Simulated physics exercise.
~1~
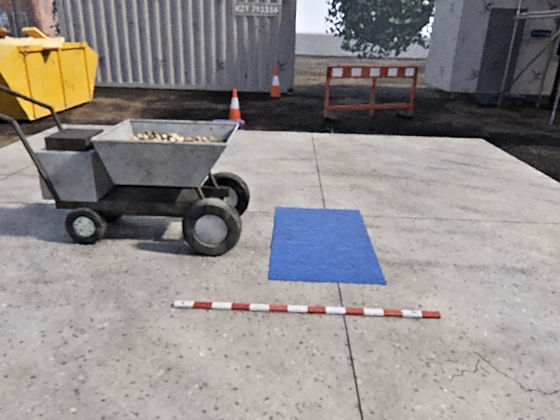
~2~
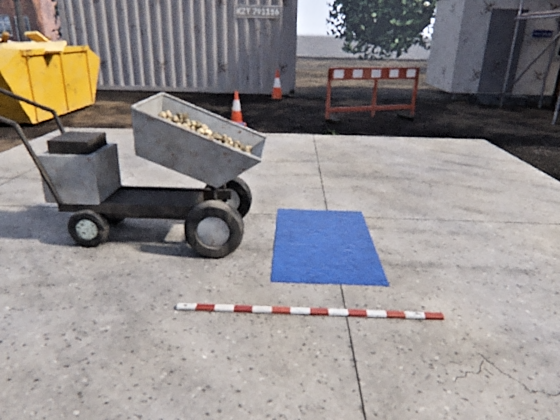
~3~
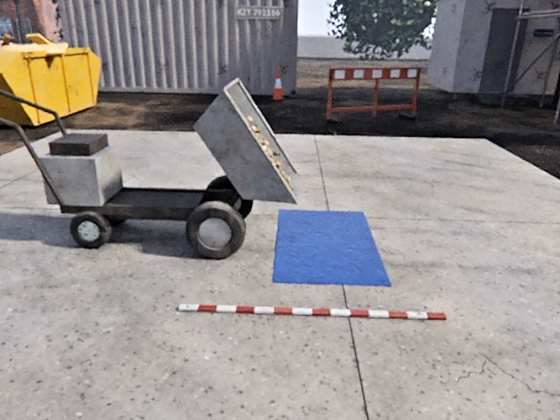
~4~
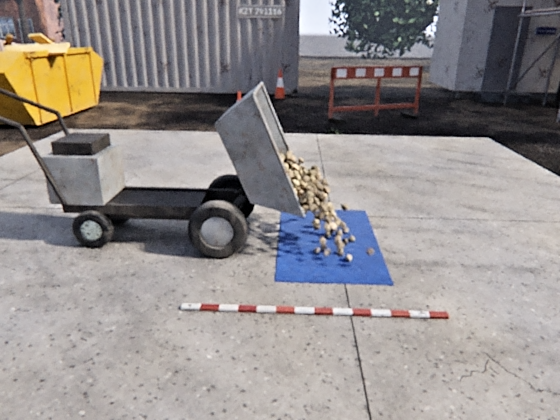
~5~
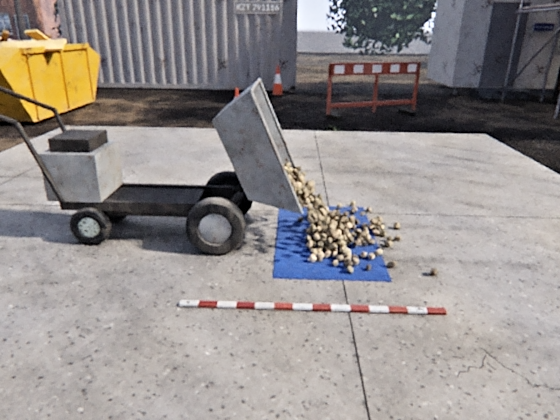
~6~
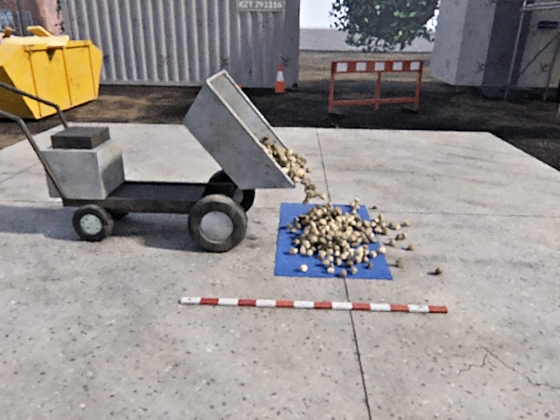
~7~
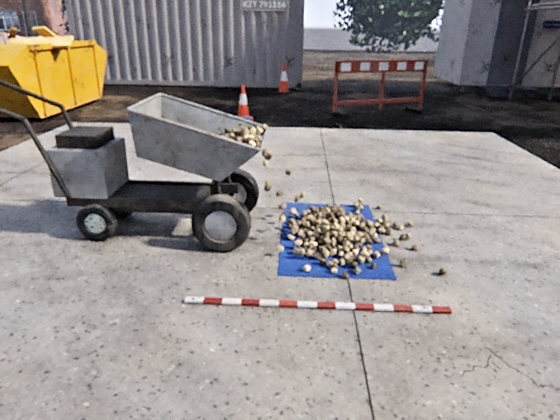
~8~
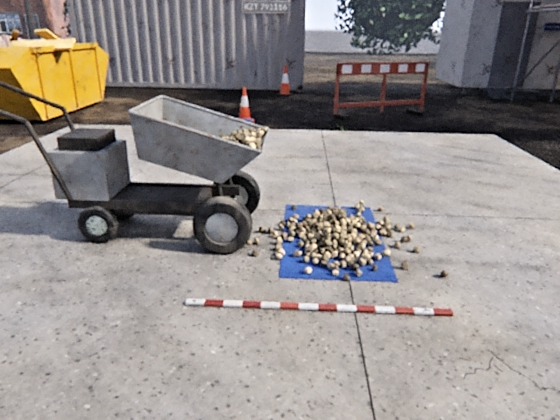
A small powered barrow tipped its grey tray steeply forward and poured pale stones onto a blue sheet on the concrete, then lowered it partway, ending still tilted with stones left inside and a heap on the sheet, a few scattered around it.
